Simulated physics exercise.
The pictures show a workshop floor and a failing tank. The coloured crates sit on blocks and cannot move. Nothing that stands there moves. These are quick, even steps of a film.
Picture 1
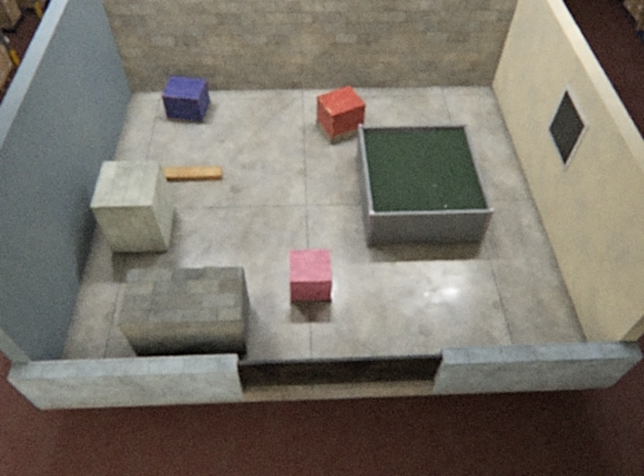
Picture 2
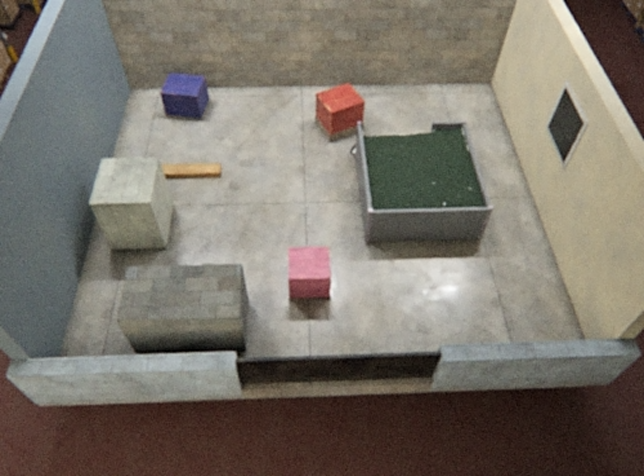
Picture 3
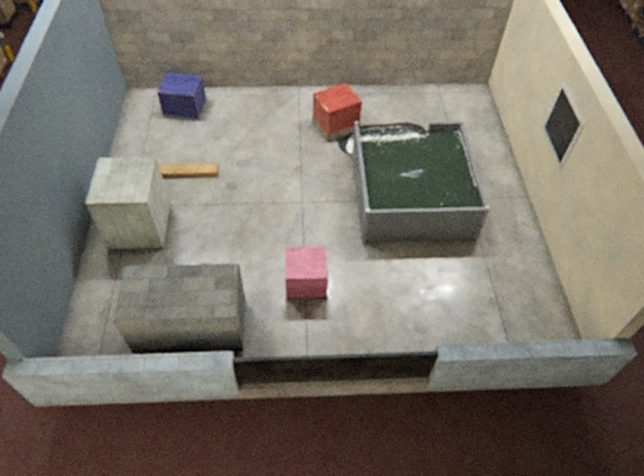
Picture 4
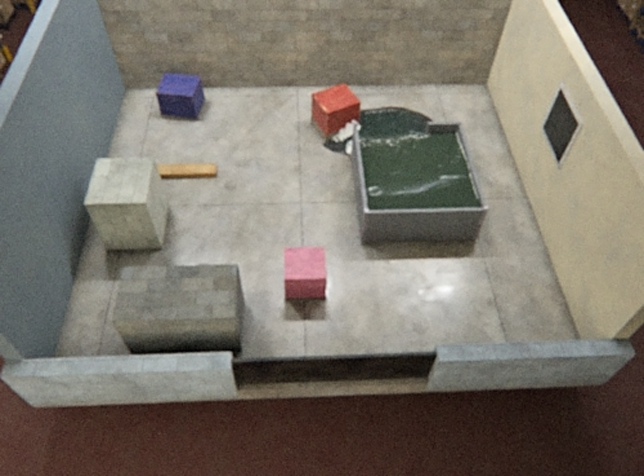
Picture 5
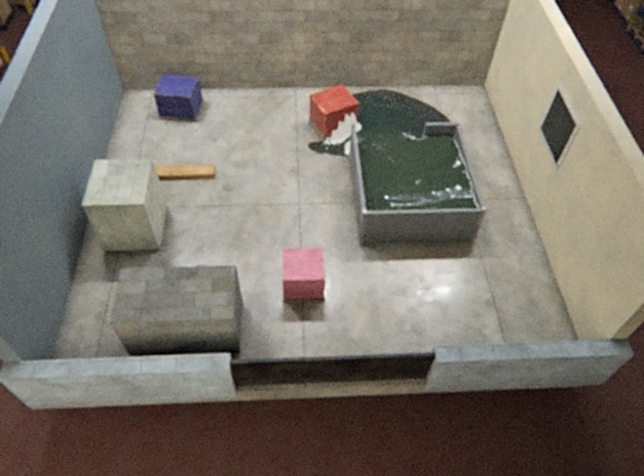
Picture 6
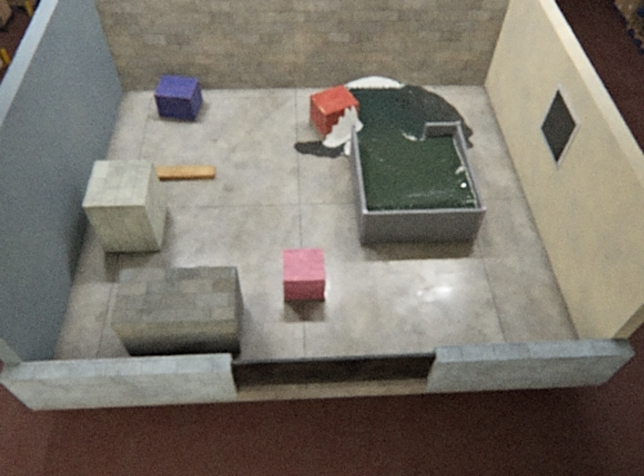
To begin with, dark green water lies still in an open grey tank among scattered blocks on a walled workshop floor. A gap opens on the tank's far side and water pours out, reaching the red block. The dark pool then widens leftward past the block, toward the back wall and rightward.
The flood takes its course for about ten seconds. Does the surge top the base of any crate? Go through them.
In the end: The blue crate is soaked; the pink crate is soaked; the red crate is soaked.
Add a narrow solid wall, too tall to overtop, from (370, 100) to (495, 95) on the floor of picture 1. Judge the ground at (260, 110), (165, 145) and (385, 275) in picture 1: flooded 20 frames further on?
As listed: Flooded, flooded, not flooded.
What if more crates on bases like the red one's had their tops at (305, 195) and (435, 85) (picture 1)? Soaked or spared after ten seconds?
In turn: Escapes it, ends up wet.
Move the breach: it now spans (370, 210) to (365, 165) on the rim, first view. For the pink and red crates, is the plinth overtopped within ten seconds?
The pink one takes water; the red one is safe.
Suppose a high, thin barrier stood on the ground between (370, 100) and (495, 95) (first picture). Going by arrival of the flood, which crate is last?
Last comes the pink one.
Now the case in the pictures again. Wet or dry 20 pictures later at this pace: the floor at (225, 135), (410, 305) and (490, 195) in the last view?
As listed: Flooded, free of water, awash.
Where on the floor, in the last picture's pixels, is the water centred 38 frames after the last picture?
Near (349, 177).
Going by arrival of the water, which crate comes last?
I say the pink crate.
A moment on, water covers 15 % of the floor; the blue crate not reached, the pink crate not reached, the red crate water round its plinth.
Next, water covers 35 % of the floor; the blue crate water round its plinth, the pink crate not reached, the red crate water round its plinth.
Then, water covers 60 % of the floor; the blue crate water round its plinth, the pink crate water round its plinth, the red crate water round its plinth.
Later, water covers 75 % of the floor; the blue crate water round its plinth, the pink crate water round its plinth, the red crate water round its plinth.
In the end, water covers 100 % of the floor; the blue crate was topped, the pink crate was topped, the red crate was topped.
